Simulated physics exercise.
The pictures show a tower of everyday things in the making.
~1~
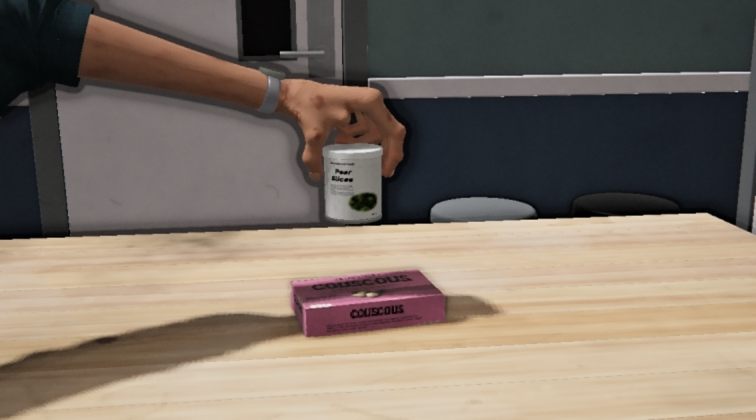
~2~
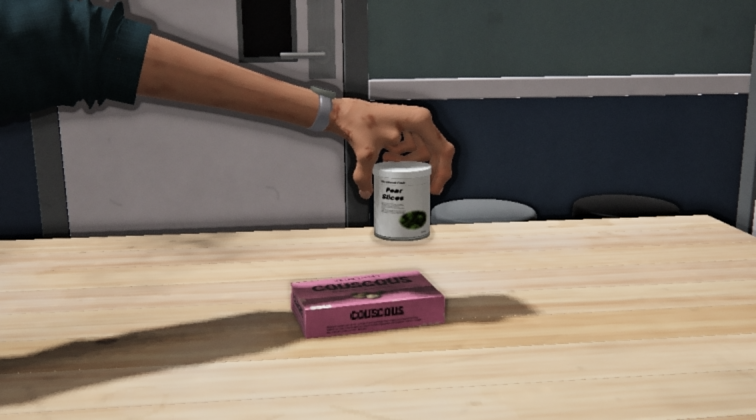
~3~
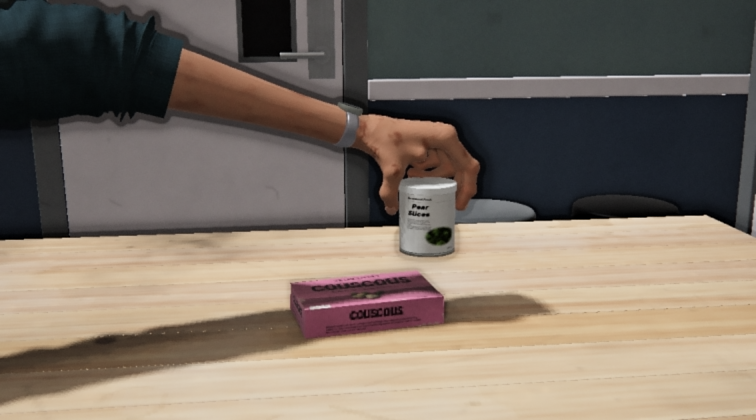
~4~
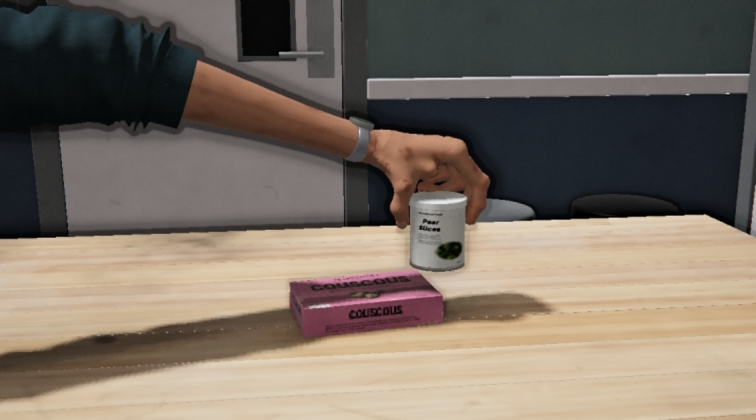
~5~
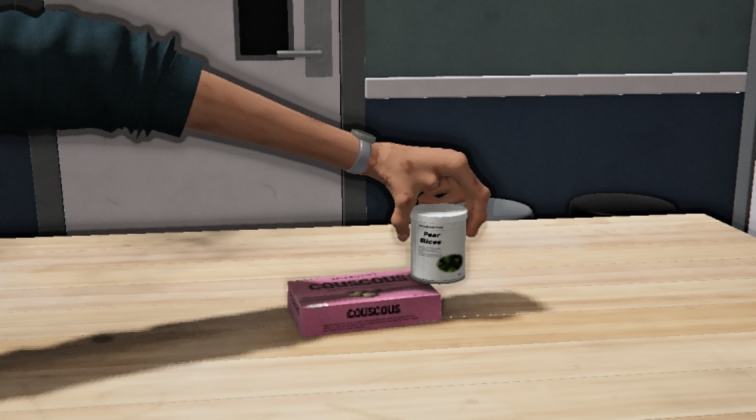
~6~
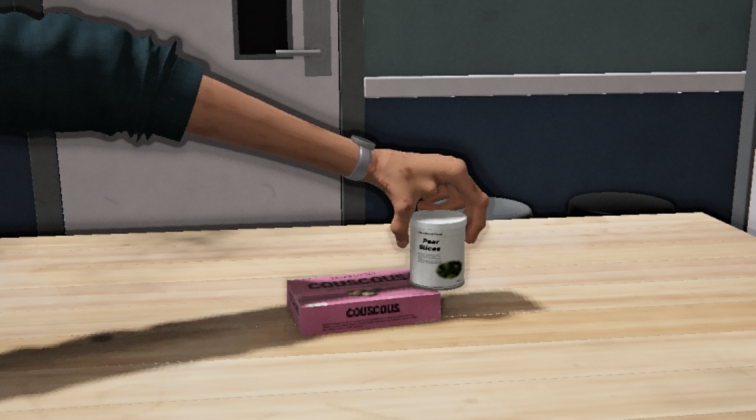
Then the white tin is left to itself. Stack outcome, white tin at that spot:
I expect something will drop.
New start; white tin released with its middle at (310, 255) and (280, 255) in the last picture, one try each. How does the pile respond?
Stays standing, then topples over.
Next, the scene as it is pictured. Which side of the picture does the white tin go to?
Its movement is toward the right.
Then, 0.30 s after the last picture, white tin tipped 42° from how it was near (458, 261).
Then, 0.40 s after the last picture, white tin now fallen.
Then, 1.80 s after the last picture, nothing new.
At rest, fallen, white tin; pink packet in place. Seen from the same camera at the end, white tin near (489, 279). The pile loses its balance.
